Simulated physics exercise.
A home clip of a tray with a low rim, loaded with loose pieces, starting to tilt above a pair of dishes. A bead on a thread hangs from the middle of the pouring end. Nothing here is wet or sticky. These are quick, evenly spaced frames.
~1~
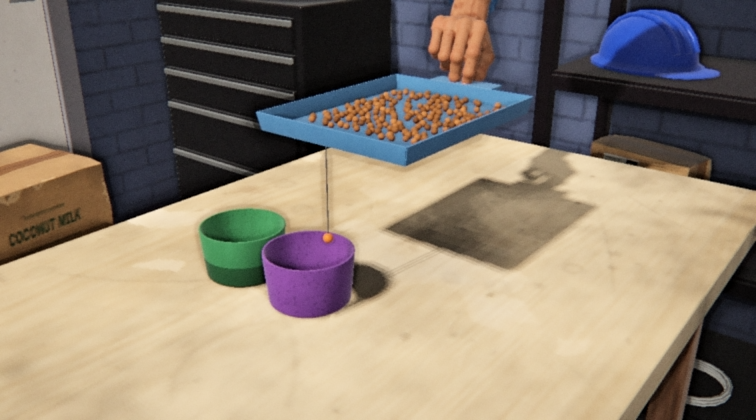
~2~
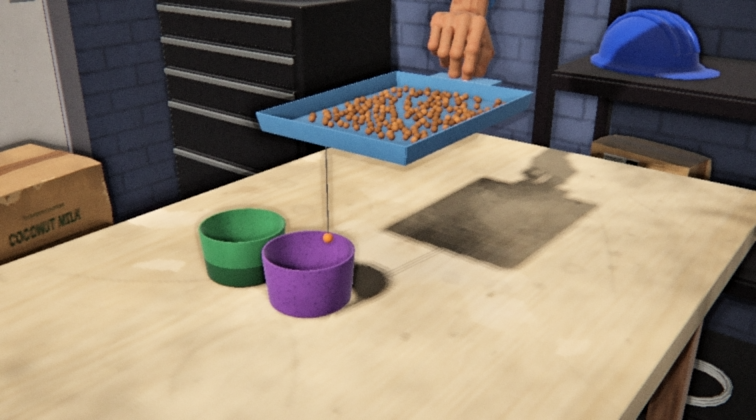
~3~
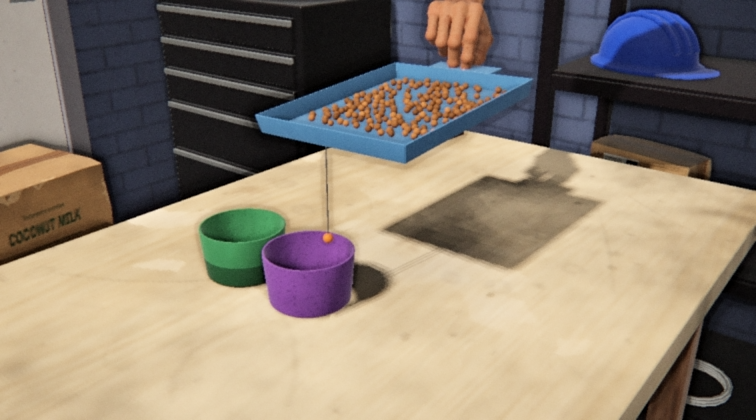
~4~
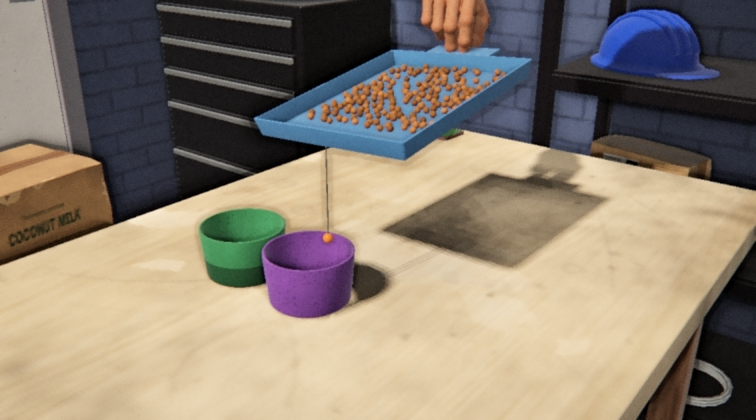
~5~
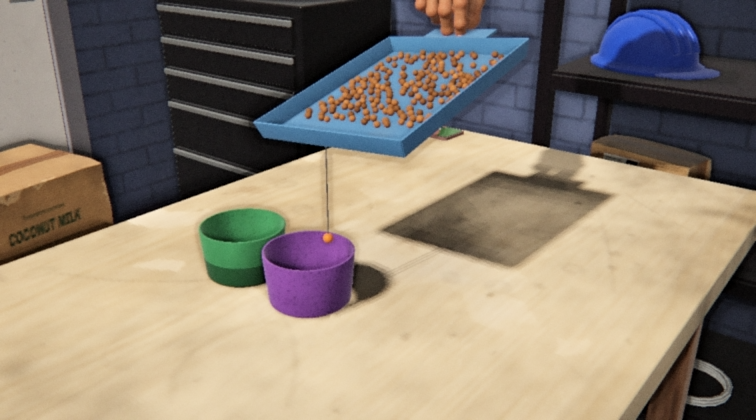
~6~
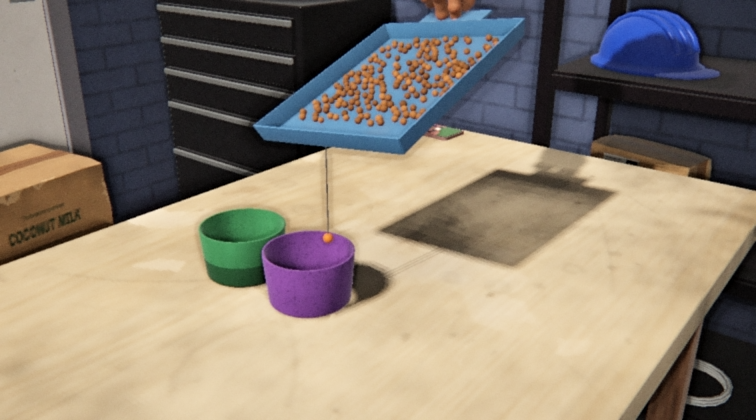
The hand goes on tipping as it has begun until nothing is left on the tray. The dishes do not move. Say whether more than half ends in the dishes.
Caught overall: The larger part.
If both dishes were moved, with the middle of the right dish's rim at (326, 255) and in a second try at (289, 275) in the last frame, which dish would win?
First the left one, then left.
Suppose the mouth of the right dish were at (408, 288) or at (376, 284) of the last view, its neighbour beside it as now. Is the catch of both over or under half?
First less than half, then under half.
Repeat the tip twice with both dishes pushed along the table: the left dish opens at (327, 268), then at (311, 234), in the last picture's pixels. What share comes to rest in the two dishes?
First some 10, then 30 per cent.
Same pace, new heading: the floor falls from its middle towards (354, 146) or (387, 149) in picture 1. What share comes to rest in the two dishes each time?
Near 10 % and 0 %.
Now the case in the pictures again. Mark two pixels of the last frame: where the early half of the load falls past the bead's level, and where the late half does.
Early half (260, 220), late half (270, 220).
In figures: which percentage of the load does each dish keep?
For the left dish some 50 %, for the right dish some 30 %.
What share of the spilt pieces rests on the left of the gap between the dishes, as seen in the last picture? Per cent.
Roughly 100 in a hundred.
Soon, tray tipped steeply; most on the tray; a stray few in the left dish; about a quarter in the air.
A while on, tray tipped right over; about half on the tray; a small part in the right dish; about a quarter in the left dish; a small part outside both; a small part in the air.
Towards the end, tray tipped past a quarter turn; about a quarter in the right dish; about half in the left dish; about a quarter outside both.
Finally, tray tipped past a quarter turn; about a quarter in the right dish; about half in the left dish; about a quarter outside both.
